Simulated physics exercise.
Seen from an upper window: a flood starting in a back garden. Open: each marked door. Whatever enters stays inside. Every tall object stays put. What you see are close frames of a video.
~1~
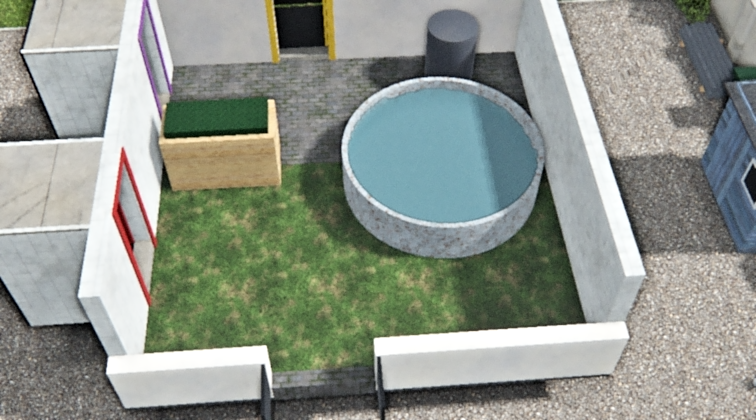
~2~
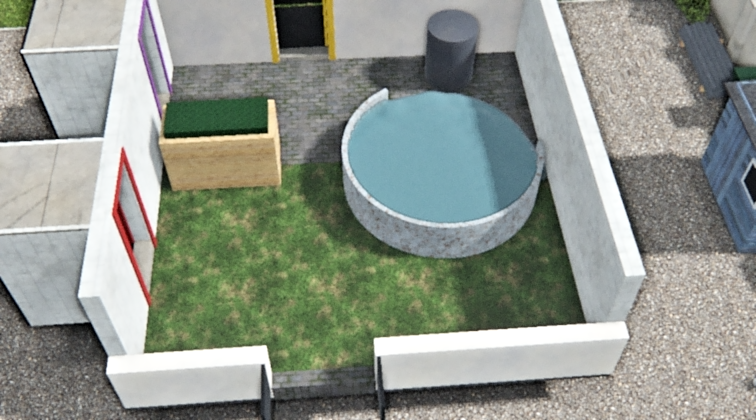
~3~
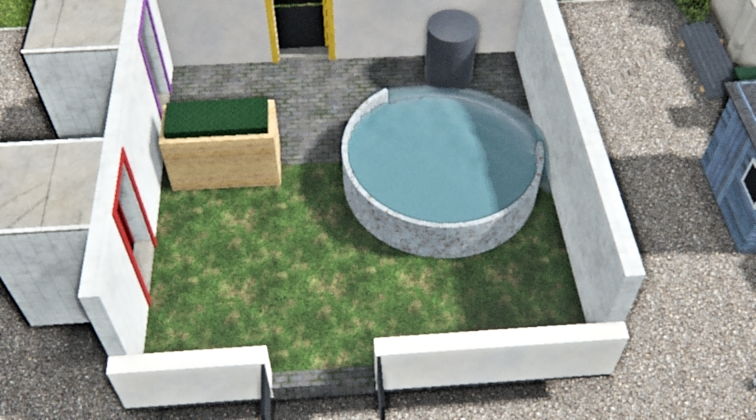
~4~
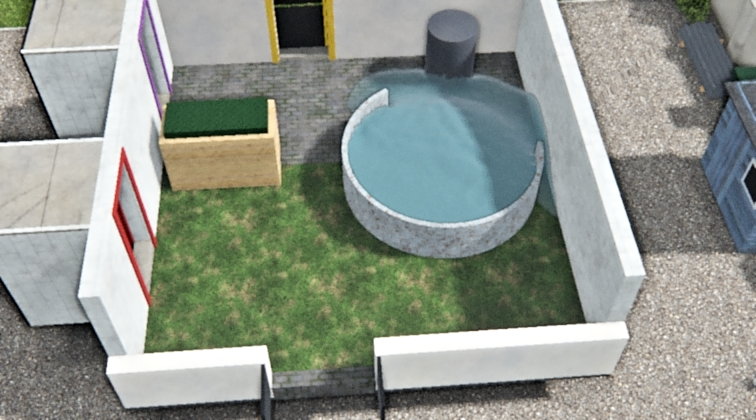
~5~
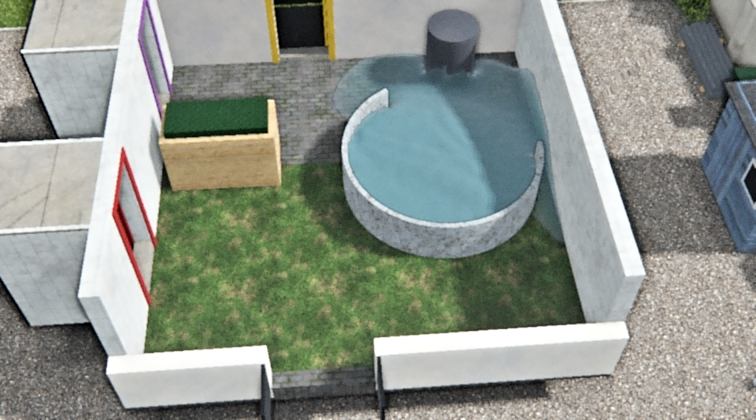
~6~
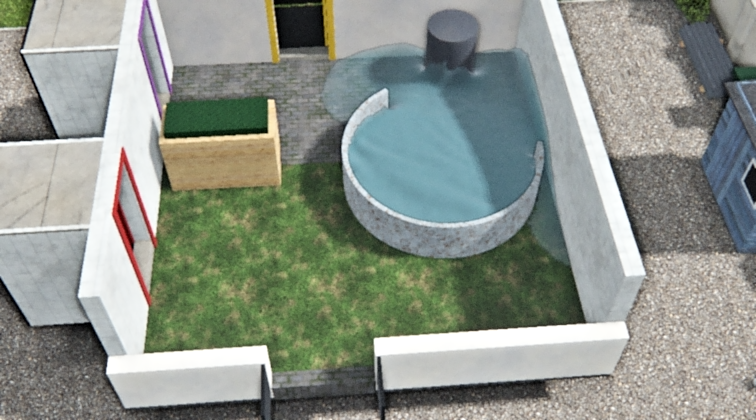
Water pouring from a gap in the far side of a round stone pool, spreading across paving and along a white garden wall.
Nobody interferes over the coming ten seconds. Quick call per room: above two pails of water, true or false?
Red door: False; yellow door: True; purple door: True.
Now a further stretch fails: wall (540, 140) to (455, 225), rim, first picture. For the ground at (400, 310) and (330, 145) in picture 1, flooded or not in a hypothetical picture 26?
Point one reached; point two not reached.
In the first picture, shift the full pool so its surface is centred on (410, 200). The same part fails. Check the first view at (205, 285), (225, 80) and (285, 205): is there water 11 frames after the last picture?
Taking them in the order asked: Spared, then inundated, then spared.
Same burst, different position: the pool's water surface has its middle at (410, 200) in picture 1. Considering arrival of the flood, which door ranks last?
Answer: The red door.
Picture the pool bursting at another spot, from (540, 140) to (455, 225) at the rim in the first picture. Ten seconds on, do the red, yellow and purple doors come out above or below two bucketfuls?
Red stays within it, yellow stays within it, purple stays within it.
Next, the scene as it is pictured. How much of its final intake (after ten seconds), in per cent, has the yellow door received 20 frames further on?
Share by then: 15 in a hundred.
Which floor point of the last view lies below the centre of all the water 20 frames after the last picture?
Somewhere near (409, 141).
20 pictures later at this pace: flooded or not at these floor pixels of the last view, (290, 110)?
Submerged.
A moment on, water covers 25 % of the floor; the red door not reached, the yellow door wet at the sill, nothing in, the purple door not reached.
Next, water covers 40 % of the floor; the red door not reached, the yellow door under two buckets in, the purple door not reached.
Then, water covers 55 % of the floor; the red door not reached, the yellow door under two buckets in, the purple door far over two buckets in.
Later, water covers 85 % of the floor; the red door wet at the sill, nothing in, the yellow door over two buckets in, the purple door far over two buckets in.
In the end, water covers 100 % of the floor; the red door wet at the sill, nothing in, the yellow door far over two buckets in, the purple door far over two buckets in.
